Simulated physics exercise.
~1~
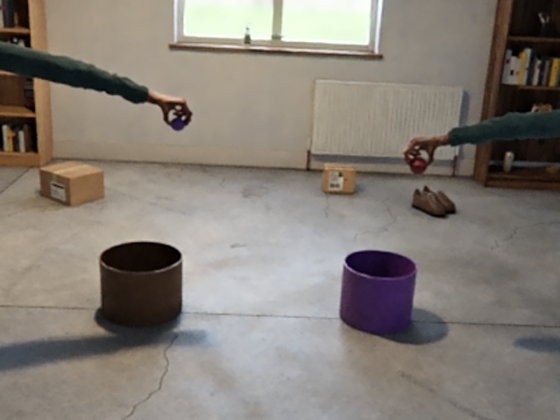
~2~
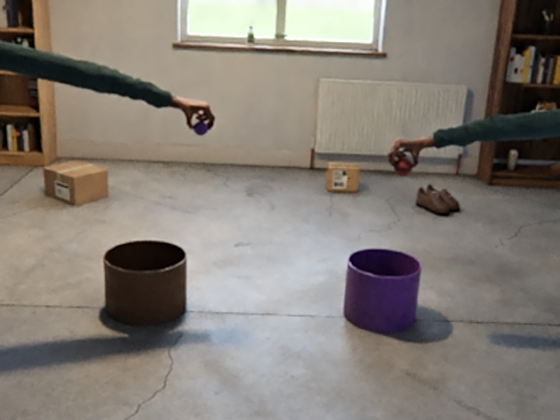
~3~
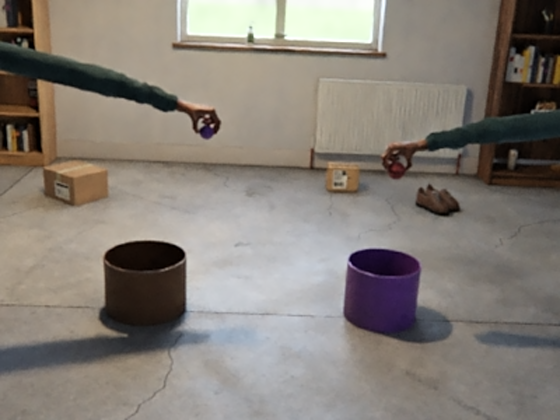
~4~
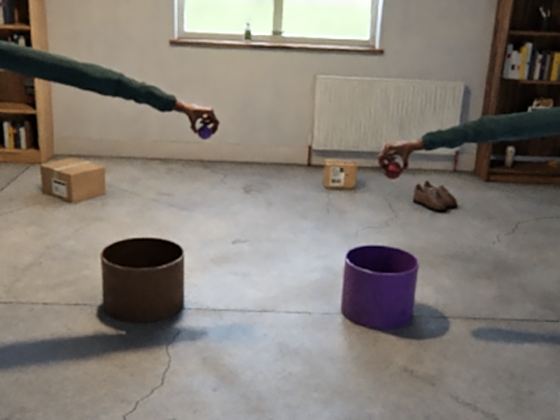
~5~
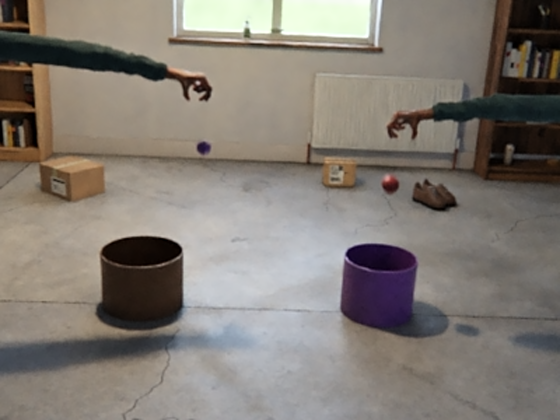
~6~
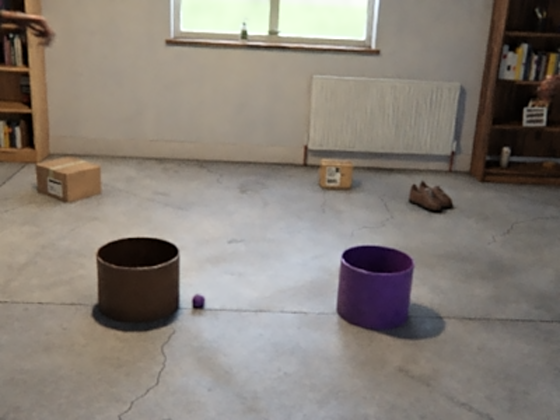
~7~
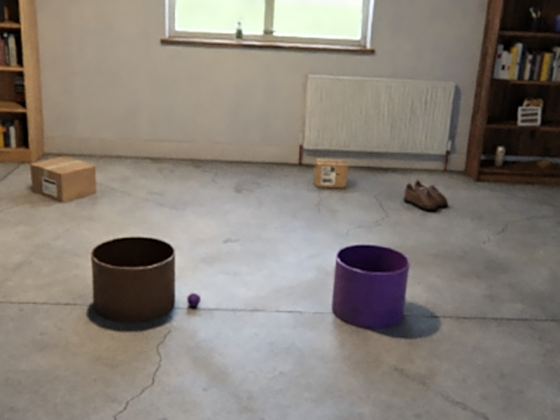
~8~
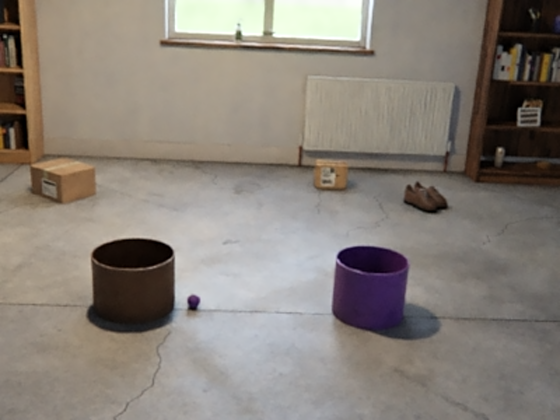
Two outstretched arms let go of a small purple onion and a red ball above two buckets on a concrete floor, then drew back. The onion missed, landing just right of the brown bucket, while the ball dropped into the purple one.
